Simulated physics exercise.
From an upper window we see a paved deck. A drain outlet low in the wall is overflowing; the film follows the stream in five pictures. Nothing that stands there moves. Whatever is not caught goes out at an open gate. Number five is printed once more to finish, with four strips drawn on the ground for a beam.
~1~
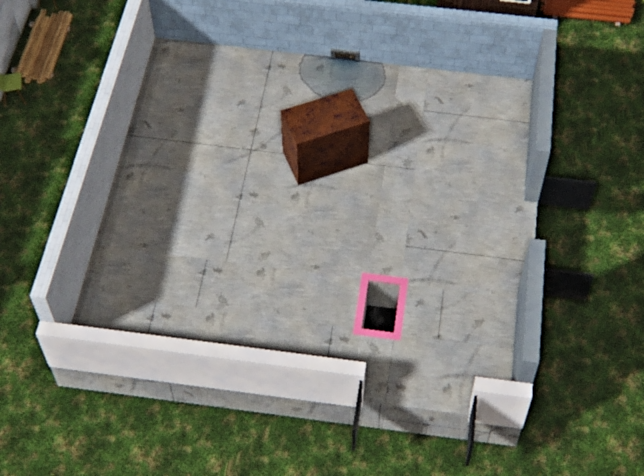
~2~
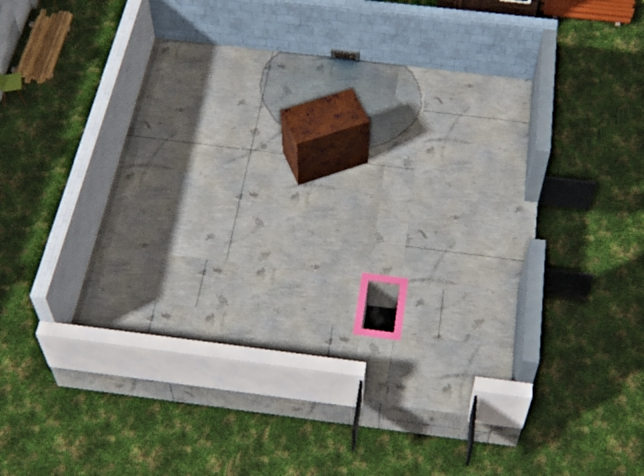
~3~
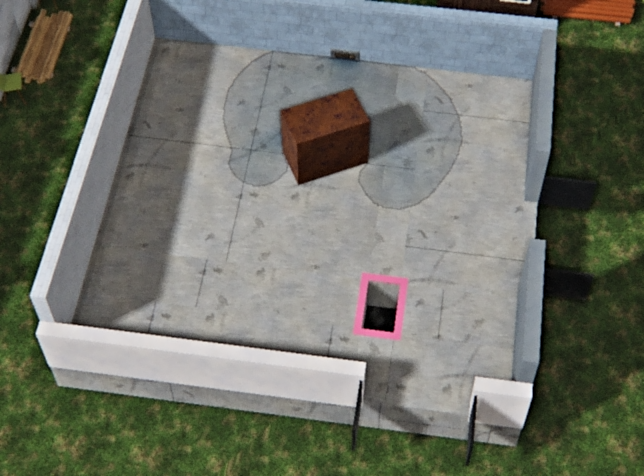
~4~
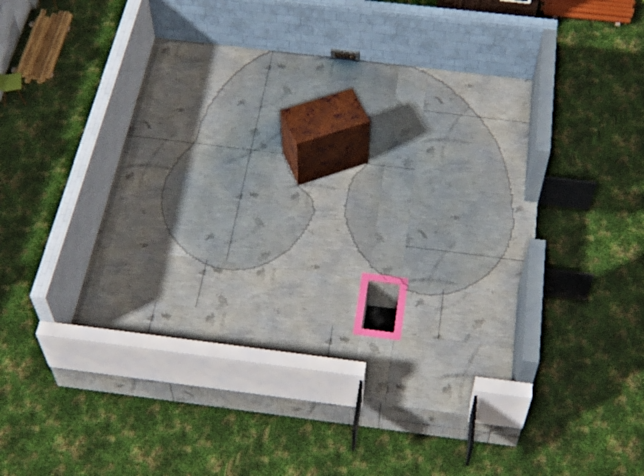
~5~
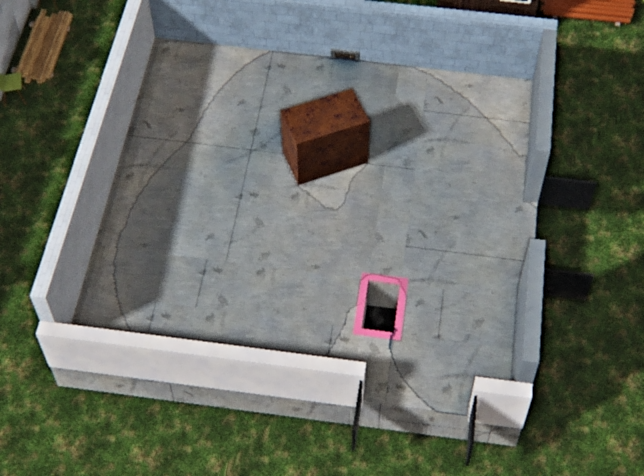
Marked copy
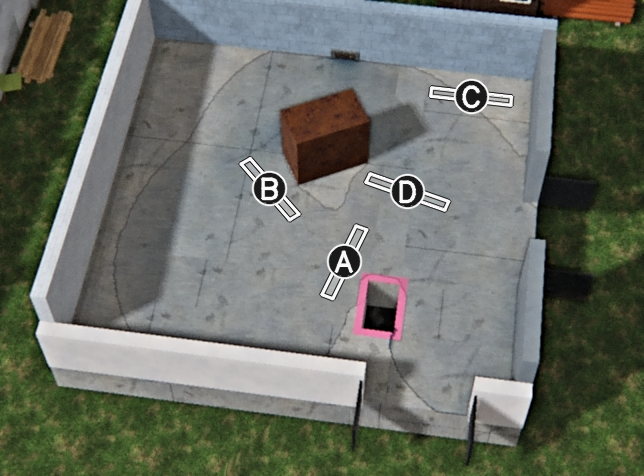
A walled paved deck got wet as water spread from an outlet in the back wall, parted around a rusty brown block, and covered most of the floor, reaching the pink-edged drain pit.
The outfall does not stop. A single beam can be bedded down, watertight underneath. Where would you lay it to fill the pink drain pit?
Choose B.
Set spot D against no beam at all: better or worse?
It is worse.
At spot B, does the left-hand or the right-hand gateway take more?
The left gate.
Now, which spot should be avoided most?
Here it is spot D.
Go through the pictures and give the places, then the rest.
In the first picture, outfall at (345, 55); pink drain pit at (381, 306); open gate at (417, 395); open gate at (521, 244); front seen at (318, 90), 3 % of the ground wet; pink drain pit still dry.
In the second picture, front seen at (412, 111), 10 % of the ground wet; pink drain pit still dry.
In the third picture, front seen at (428, 193), 20 % of the ground wet; pink drain pit still dry.
In the fourth picture, front seen at (475, 278), 41 % of the ground wet; pink drain pit still dry.
In the fifth picture, front seen at (485, 365), 69 % of the ground wet; pink drain pit taking water.
On the marked copy, A from (327, 296) to (361, 227); B from (245, 161) to (294, 216); C from (431, 91) to (511, 101); D from (368, 178) to (446, 205).
For spot A, about 11 % of the stream goes into the pink drain pit, about 88 % out by the gates.
For spot B, about 19 % of the stream goes into the pink drain pit, about 81 % out by the gates.
For spot C, about 13 % of the stream goes into the pink drain pit, about 87 % out by the gates.
For spot D, about 7 % of the stream goes into the pink drain pit, about 93 % out by the gates.
